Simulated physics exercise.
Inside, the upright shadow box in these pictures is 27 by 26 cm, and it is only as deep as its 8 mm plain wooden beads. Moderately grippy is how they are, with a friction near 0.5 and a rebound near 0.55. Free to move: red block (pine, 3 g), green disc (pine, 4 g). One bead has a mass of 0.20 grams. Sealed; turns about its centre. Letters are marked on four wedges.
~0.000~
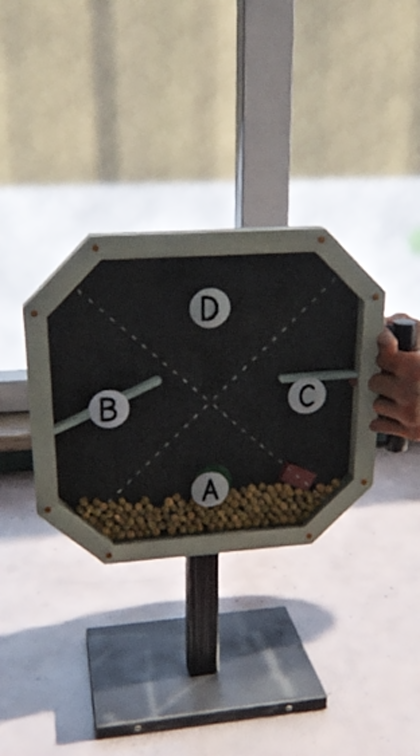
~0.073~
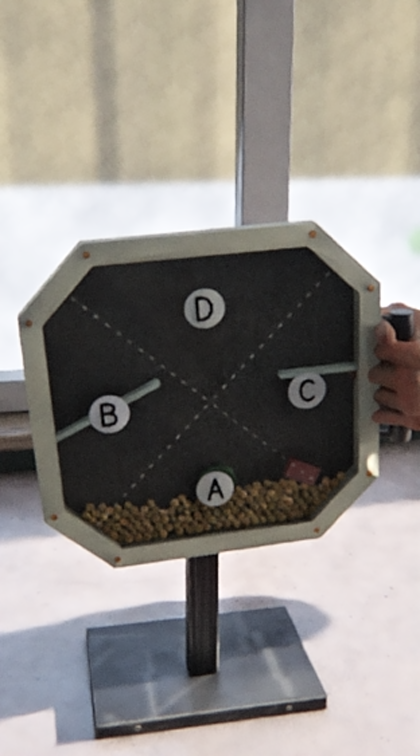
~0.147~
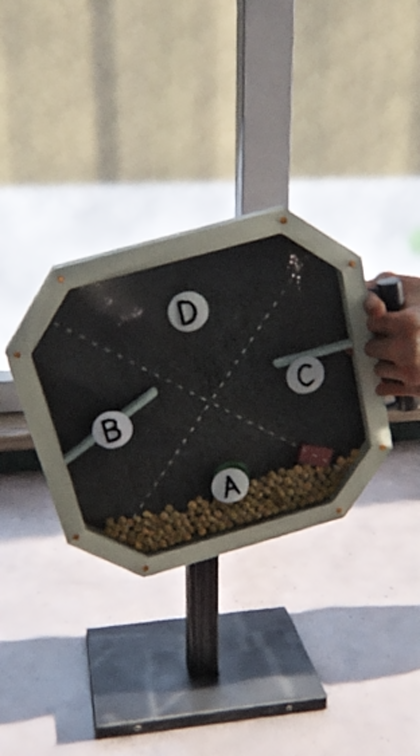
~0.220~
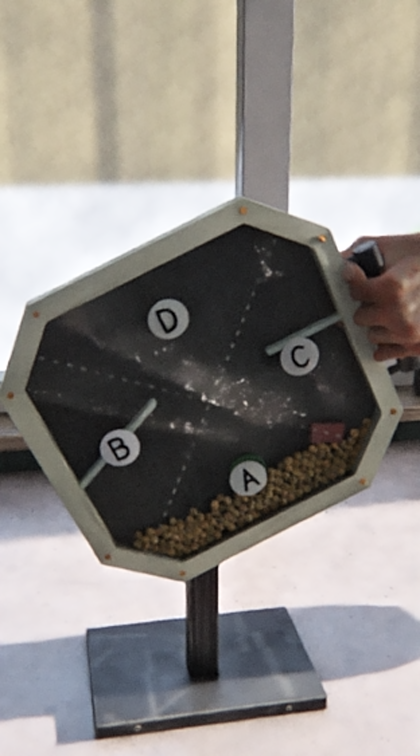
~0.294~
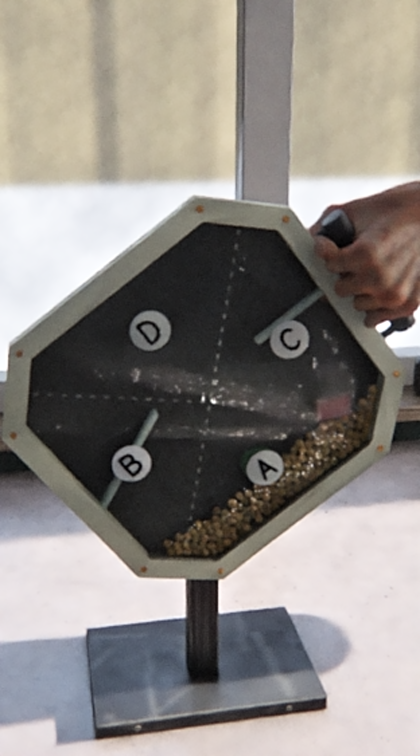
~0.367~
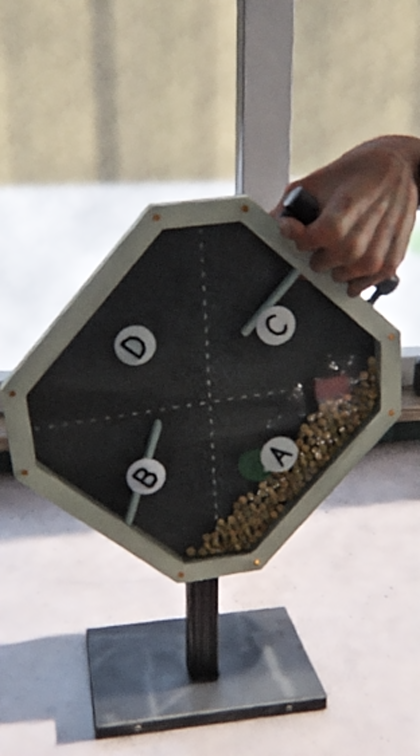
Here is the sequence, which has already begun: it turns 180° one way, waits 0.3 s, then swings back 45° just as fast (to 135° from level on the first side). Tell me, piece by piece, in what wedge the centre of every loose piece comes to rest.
I would say red block D, green disc B.
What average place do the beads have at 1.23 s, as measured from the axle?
It sits around 5 cm to the right and around 1 cm up.
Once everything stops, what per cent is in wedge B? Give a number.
About 20 %.
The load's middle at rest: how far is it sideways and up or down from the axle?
Offset approx. 4 cm left, 10 cm below.
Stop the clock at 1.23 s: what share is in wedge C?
Roughly 0 %.
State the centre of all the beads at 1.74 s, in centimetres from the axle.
Left: About 5 cm; below: About 9 cm.
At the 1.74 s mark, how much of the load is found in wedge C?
Roughly 5 percent.
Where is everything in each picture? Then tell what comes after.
In the first picture, level; about 140 beads; beads centred (208, 511); top one (84, 502); red block (297, 476) tilted 27°; green disc (213, 481); A (210, 489), B (109, 409), C (307, 395), D (210, 308).
In the second picture, turned 3° anticlockwise; beads centred (215, 510); top one (341, 476).
In the third picture, turned 13° anticlockwise; beads centred (234, 506); top one (355, 453); wall ends (154, 391), (277, 363).
In the fourth picture, turned 25° anticlockwise; beads centred (257, 497); top one (367, 422); red block (327, 432); green disc (248, 470).
In the fifth picture, turned 37° anticlockwise; beads centred (277, 484); top one (373, 390).
In the sixth picture, turned 49° anticlockwise; beads centred (293, 470); top one (372, 361); red block (331, 386) tilted 9°; green disc (257, 464); A (279, 455), B (146, 476), C (276, 326), D (135, 345).
After 1.23 s, it stands 180° anticlockwise; the beads' middle is 5 cm right of and 1 cm above the centre; A 5 %, B 65 %, D 25 %; red block in D; green disc in B.
After 1.74 s, it stands 157° anticlockwise; the beads' middle is 5 cm left of and 9 cm below the centre; B 10 %, C 5 %, D 85 %; red block in D; green disc in D.
After 1.94 s, it stands 135° anticlockwise; the beads' middle is 6 cm left of and 8 cm below the centre; B 15 %, D 85 %; red block in D; green disc in B.
Settled by 3.1 s, it stands 135° anticlockwise; A 0 %, B 20 %, C 0 %, D 80 %; red block in D; green disc in B.
